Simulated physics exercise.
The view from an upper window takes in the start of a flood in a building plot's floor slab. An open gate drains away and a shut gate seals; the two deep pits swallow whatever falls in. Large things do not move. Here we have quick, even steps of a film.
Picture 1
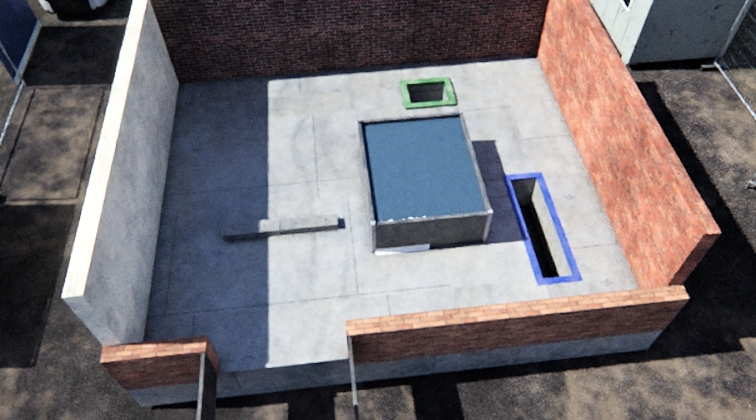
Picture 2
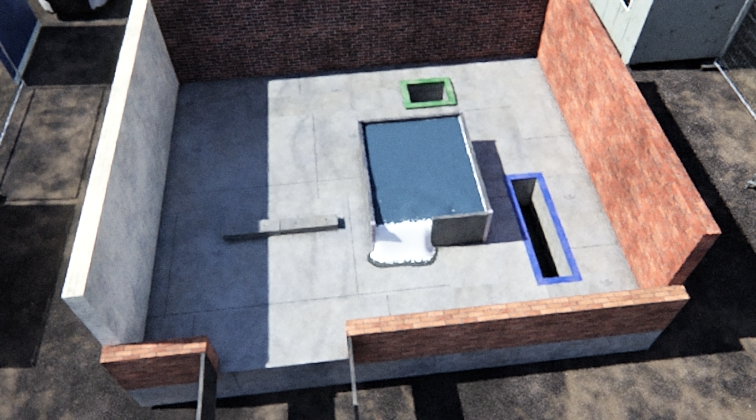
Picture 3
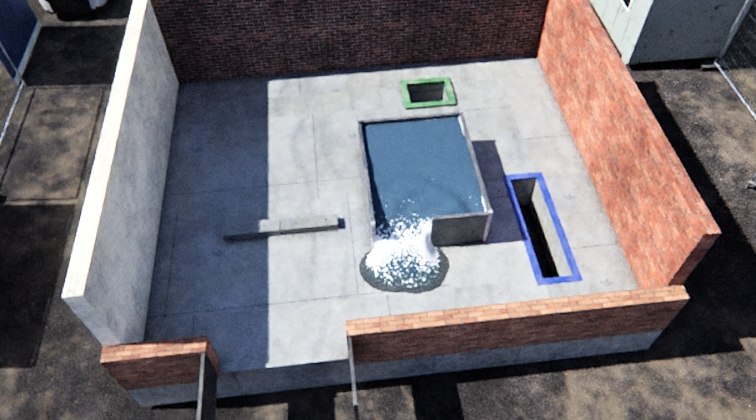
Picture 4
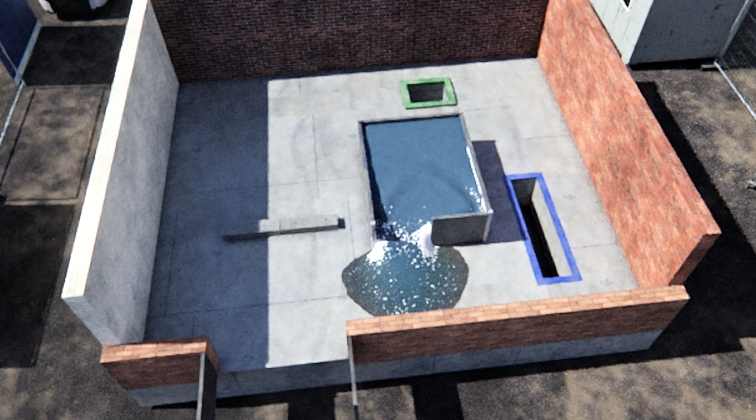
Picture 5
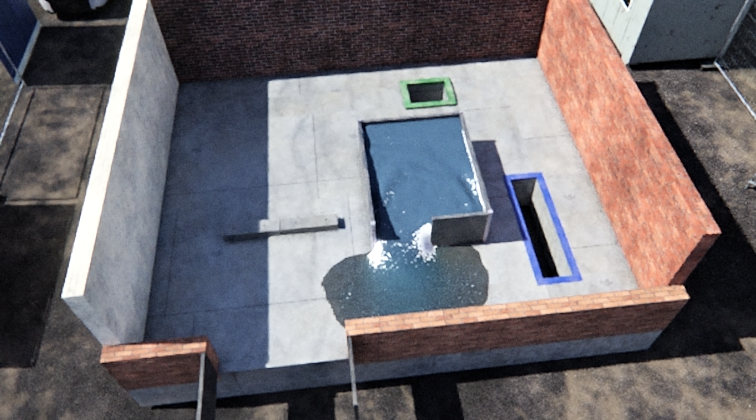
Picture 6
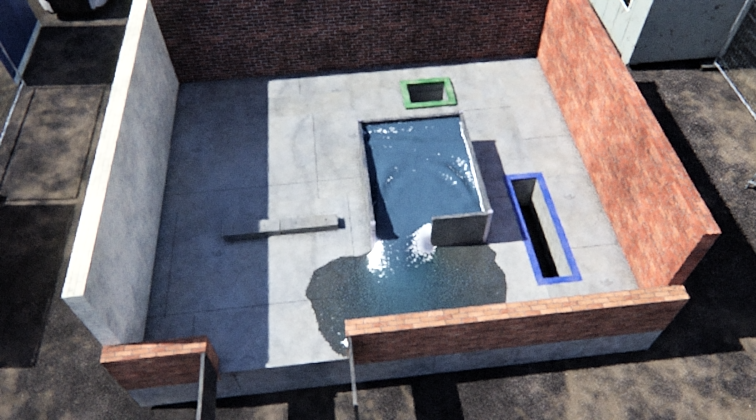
On a walled concrete floor slab, a raised open tank of water sits still, then water pours foaming from a gap at its front left and spreads across the slab in a widening dark pool, passing behind the low brick wall.
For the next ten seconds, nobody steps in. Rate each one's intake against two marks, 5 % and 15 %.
Ratings: Gate - above the 15 % mark; green pit - below the 5 % mark; blue pit - above the 15 % mark.
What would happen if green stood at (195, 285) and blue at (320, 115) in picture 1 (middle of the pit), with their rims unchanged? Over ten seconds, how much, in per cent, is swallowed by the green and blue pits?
The green pit receives 8 per cent and the blue pit 2 per cent.
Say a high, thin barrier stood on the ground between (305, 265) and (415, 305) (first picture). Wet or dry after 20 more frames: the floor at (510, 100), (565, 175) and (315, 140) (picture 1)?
Running through them in order, the first comes out free from flooding, the second taken by the flood and the last taken by the flood.
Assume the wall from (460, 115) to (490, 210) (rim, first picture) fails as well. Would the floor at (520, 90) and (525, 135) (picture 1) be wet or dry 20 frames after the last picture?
In order, I'd call them drenched and drenched.
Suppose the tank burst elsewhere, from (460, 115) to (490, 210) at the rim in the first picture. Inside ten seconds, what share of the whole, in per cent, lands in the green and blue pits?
The green pit takes 2 per cent and the blue pit 60 per cent.
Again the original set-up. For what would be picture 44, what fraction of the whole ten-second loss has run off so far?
Near 70 in a hundred, I reckon.
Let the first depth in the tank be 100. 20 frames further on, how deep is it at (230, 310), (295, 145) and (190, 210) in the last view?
Respectively 6, 0 and 2 per cent.
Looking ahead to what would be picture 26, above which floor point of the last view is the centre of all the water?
Estimate: (403, 239).
A moment on, water covers 15 % of the floor; the gate 1 %, the green pit 0 %, the blue pit 0 %.
Next, water covers 20 % of the floor; the gate 4 %, the green pit 0 %, the blue pit 1 %.
Then, water covers 35 % of the floor; the gate 9 %, the green pit 0 %, the blue pit 4 %.
Later, water covers 60 % of the floor; the gate 14 %, the green pit 0 %, the blue pit 11 %.
In the end, water covers 80 % of the floor; the gate 18 %, the green pit 0 %, the blue pit 18 %.
